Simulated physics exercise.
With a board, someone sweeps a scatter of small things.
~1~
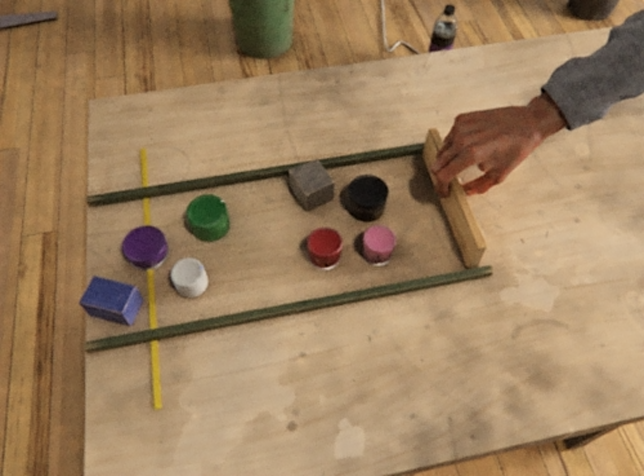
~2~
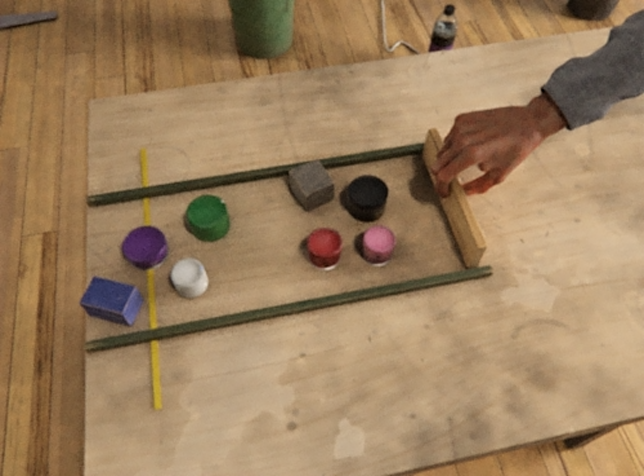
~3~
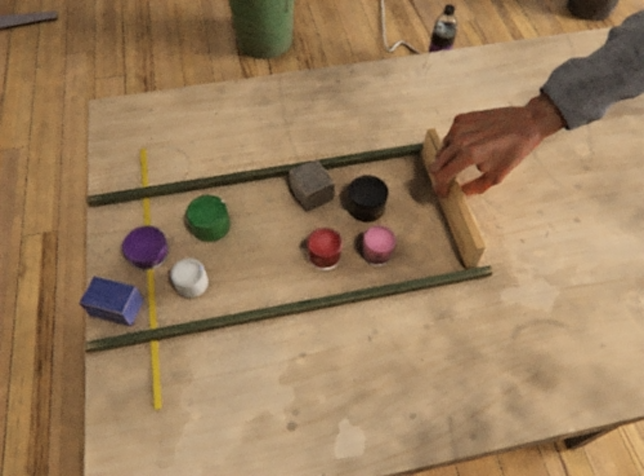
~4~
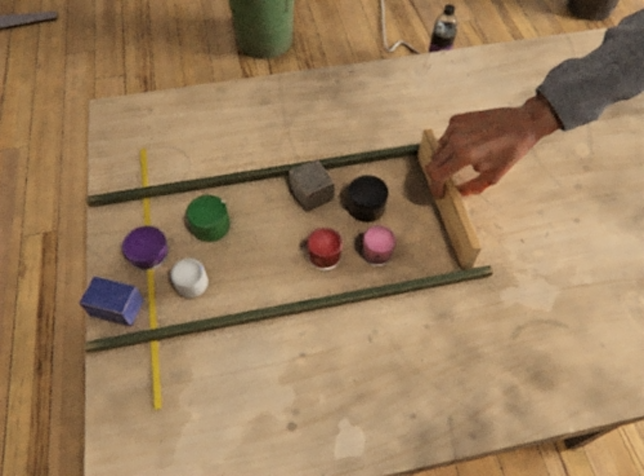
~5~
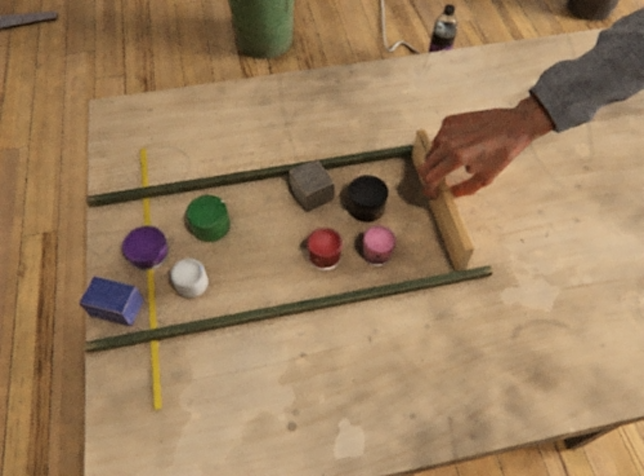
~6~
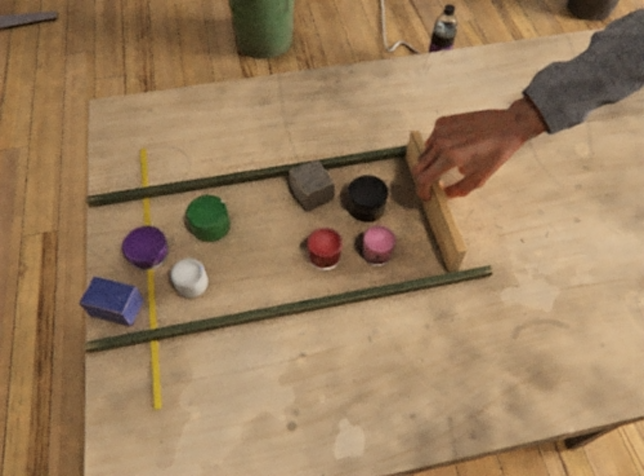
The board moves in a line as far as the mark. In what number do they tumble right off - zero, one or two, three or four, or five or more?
One or two tumble off.
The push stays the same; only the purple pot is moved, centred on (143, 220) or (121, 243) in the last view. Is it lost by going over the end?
First spot, it is pushed off; second spot, it is pushed off.
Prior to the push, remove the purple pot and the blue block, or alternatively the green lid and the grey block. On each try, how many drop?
Count of fallen: 0 / 1.
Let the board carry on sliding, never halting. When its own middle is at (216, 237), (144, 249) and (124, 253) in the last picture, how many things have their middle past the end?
Place by place, 0, 1 and 4.
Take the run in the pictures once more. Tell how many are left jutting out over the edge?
Tally: 2.
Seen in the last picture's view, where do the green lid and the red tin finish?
The green lid ends at (90, 228) and the red tin at (128, 273).
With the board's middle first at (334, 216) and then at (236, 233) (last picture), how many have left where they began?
At the one place 4, at the other 6.
Early on, none off yet; blue block at rest near (113, 301); purple pot at rest near (146, 248); white lid at rest near (190, 278).
Finally, the number that fall off is one or two; lost, blue block.
